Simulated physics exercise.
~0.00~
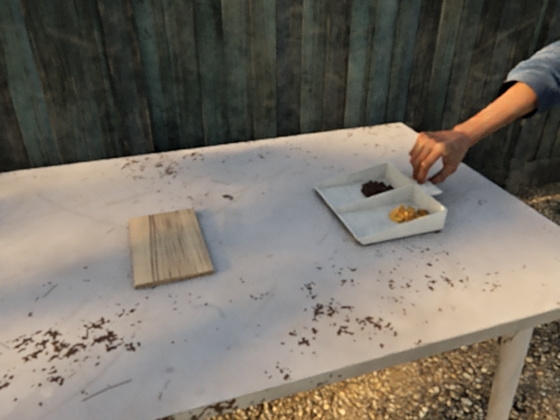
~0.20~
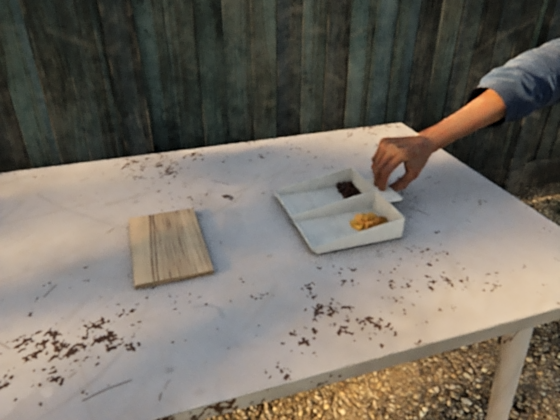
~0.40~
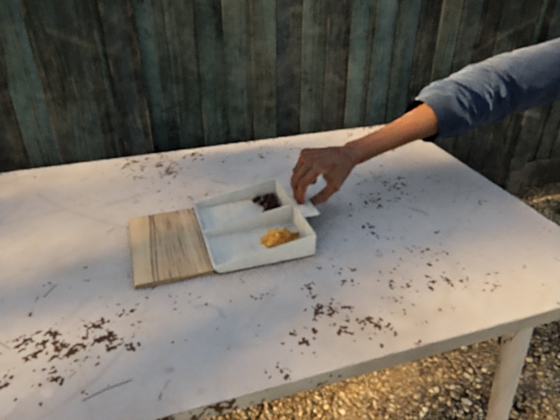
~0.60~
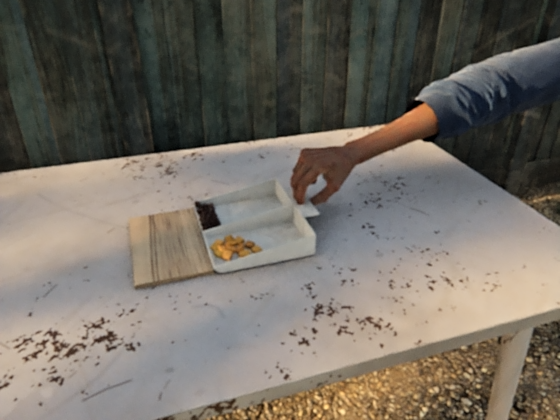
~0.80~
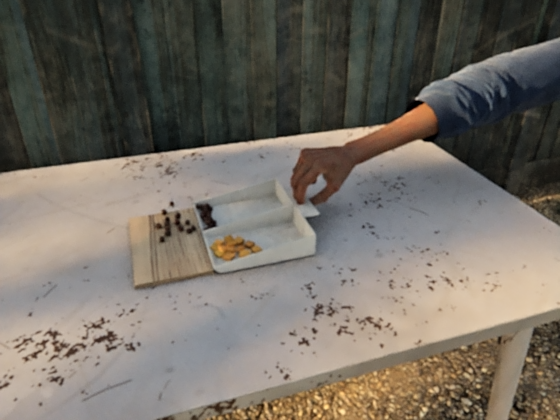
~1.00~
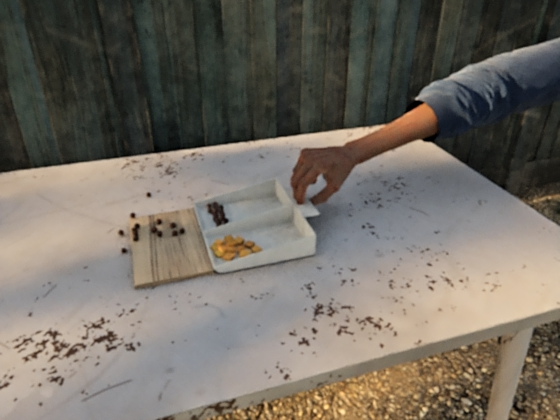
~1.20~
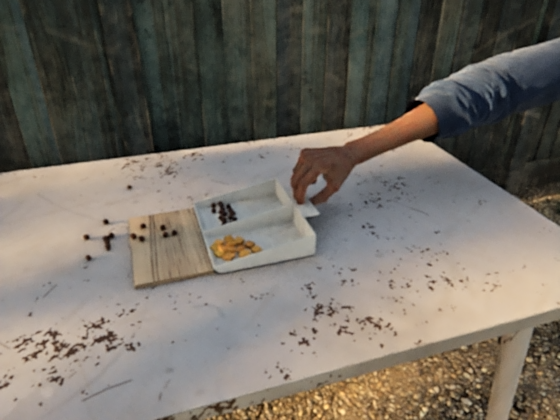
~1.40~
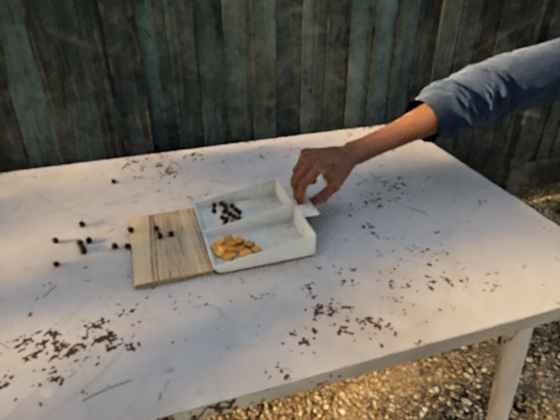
Outdoors, a pale table speckled with dark bits stands before a weathered plank fence, seen from above and in front. A flat wooden board lies left of centre, and at the right a hand in a blue sleeve holds a shallow white tray with dark round pieces in the farther section and yellow ones in the nearer. The hand slides the tray left until it stops against the board. Both lots shift towards the front rim, and some dark pieces spill over it, rolling across the board onto the table. The yellow pieces and remaining dark ones stay inside.
